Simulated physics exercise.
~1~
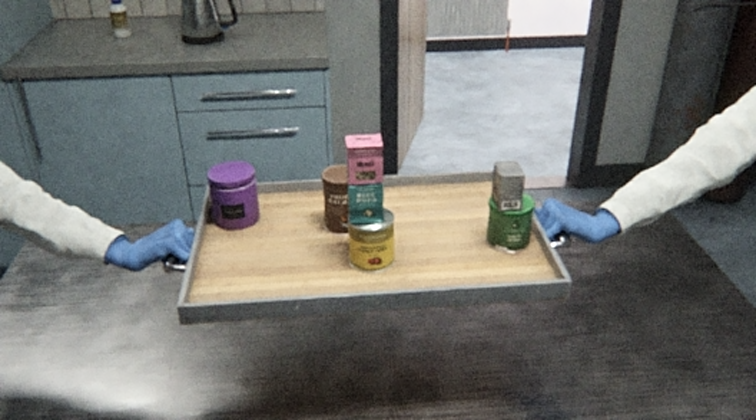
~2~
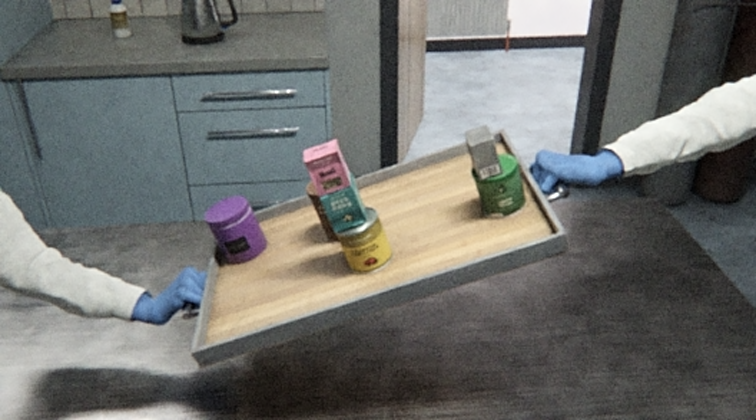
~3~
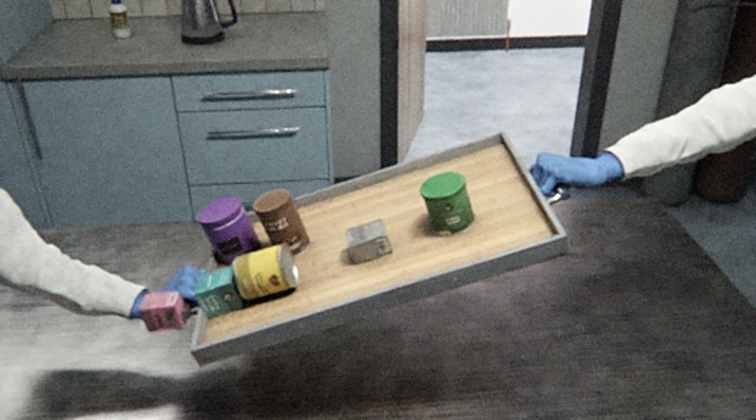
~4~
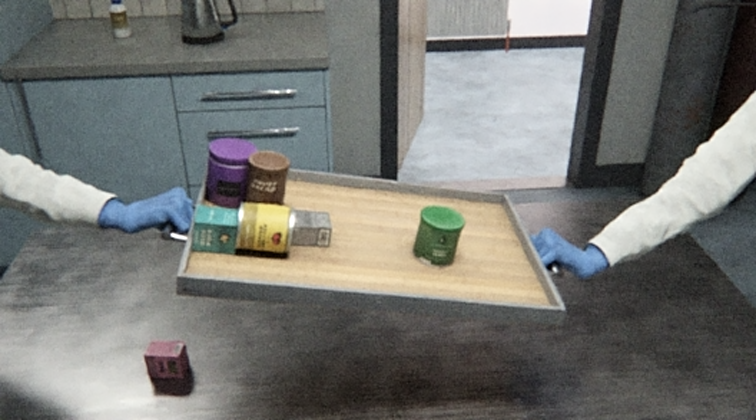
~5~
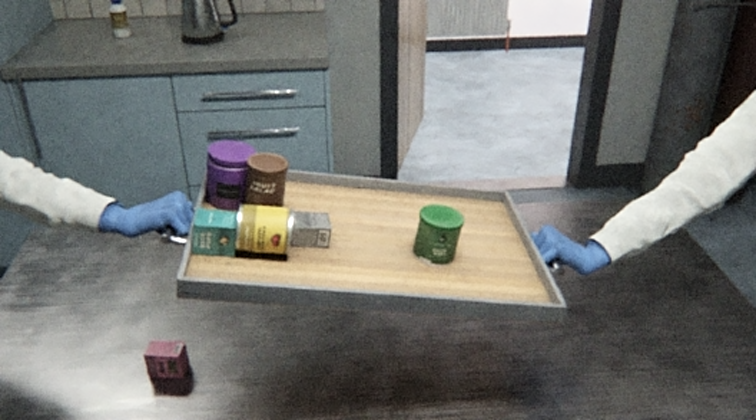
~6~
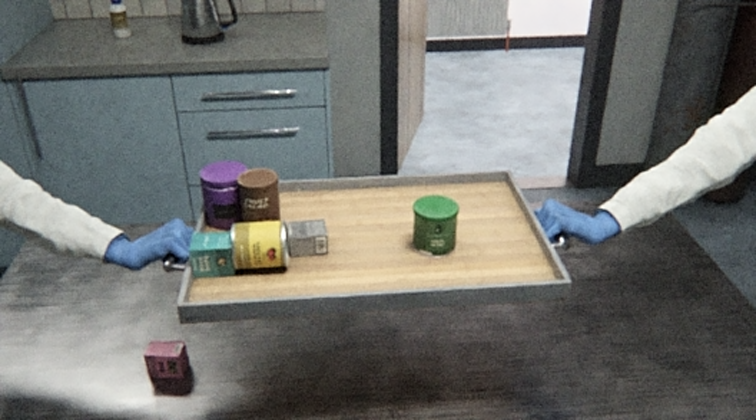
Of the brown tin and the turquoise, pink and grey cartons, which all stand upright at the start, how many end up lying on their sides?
Three of them end up on their sides, namely the turquoise and grey cartons on the tray and the pink carton on the table. The brown tin is still upright.
